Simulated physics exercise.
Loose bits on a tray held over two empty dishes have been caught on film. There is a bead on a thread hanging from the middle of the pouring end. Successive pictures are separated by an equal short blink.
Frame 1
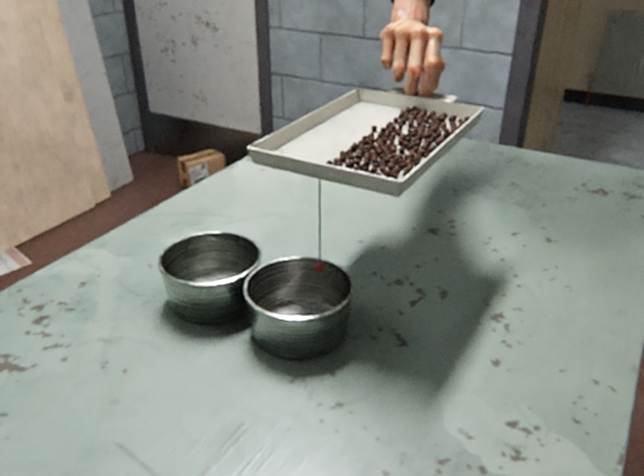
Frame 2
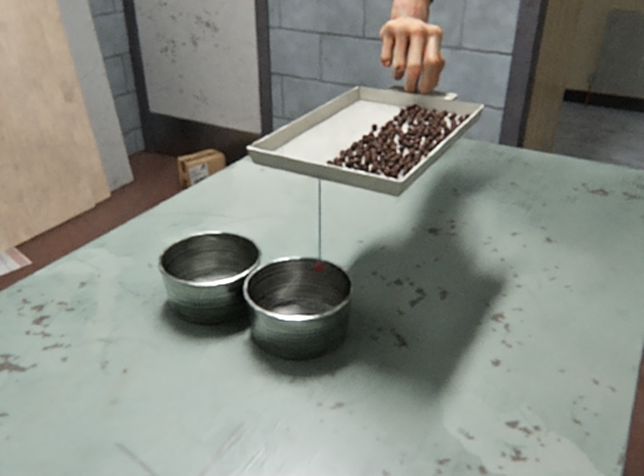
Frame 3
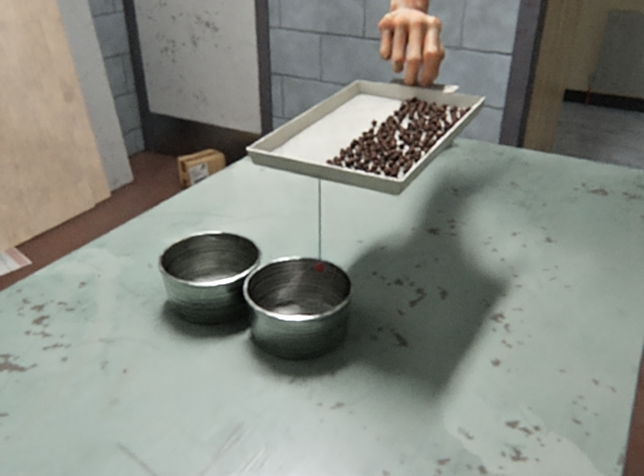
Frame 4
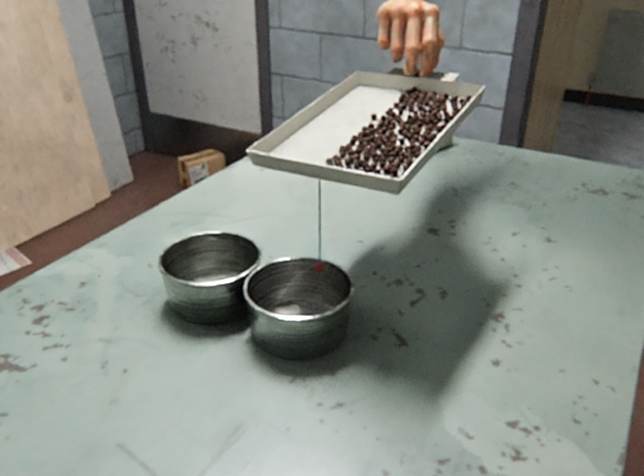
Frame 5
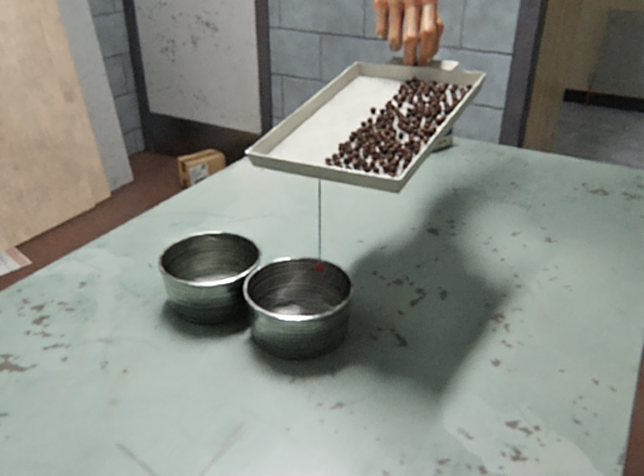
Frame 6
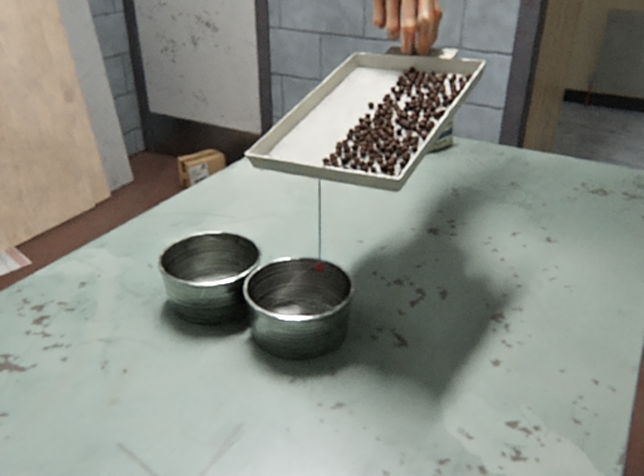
A pale tray of small dark brown berries, gripped by a hand at its far end, hangs level above two empty metal dishes on a worn green table. The hand then slowly raises the far end, and the tray tilts slightly toward its near left corner, the berries still heaped on the right.
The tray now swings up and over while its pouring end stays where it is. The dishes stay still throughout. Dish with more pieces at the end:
Winner: Right dish.
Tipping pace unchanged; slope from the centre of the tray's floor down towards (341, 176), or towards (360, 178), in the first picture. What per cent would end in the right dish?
Lab note: Case 1 near 30 %, case 2 near 10 %.
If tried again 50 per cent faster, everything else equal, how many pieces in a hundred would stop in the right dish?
It would come out near 60 per cent.
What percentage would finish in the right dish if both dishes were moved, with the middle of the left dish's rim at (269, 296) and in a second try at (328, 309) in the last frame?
That makes 0 per cent, followed by 0 per cent.
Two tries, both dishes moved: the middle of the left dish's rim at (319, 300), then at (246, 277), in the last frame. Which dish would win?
First try: The leftmost dish; second try: The leftmost dish.
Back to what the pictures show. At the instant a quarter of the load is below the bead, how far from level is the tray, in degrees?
That happens at close to 90 degrees.
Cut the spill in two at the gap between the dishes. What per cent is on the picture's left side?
Estimate: About 70 percent.
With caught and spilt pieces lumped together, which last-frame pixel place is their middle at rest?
Roughly pixel (282, 319).
Soon, tray tipped steeply; nearly all on the tray; a stray few in the right dish; a stray few in the left dish; a stray few outside both; a stray few in the air.
A while on, tray tipped right over; about a quarter on the tray; about a third in the right dish; a small part in the left dish; a small part outside both; about a quarter in the air.
Towards the end, tray tipped past a quarter turn; about two thirds in the right dish; about a quarter in the left dish; a small part outside both.
Finally, tray tipped past a quarter turn; about two thirds in the right dish; about a quarter in the left dish; a small part outside both.
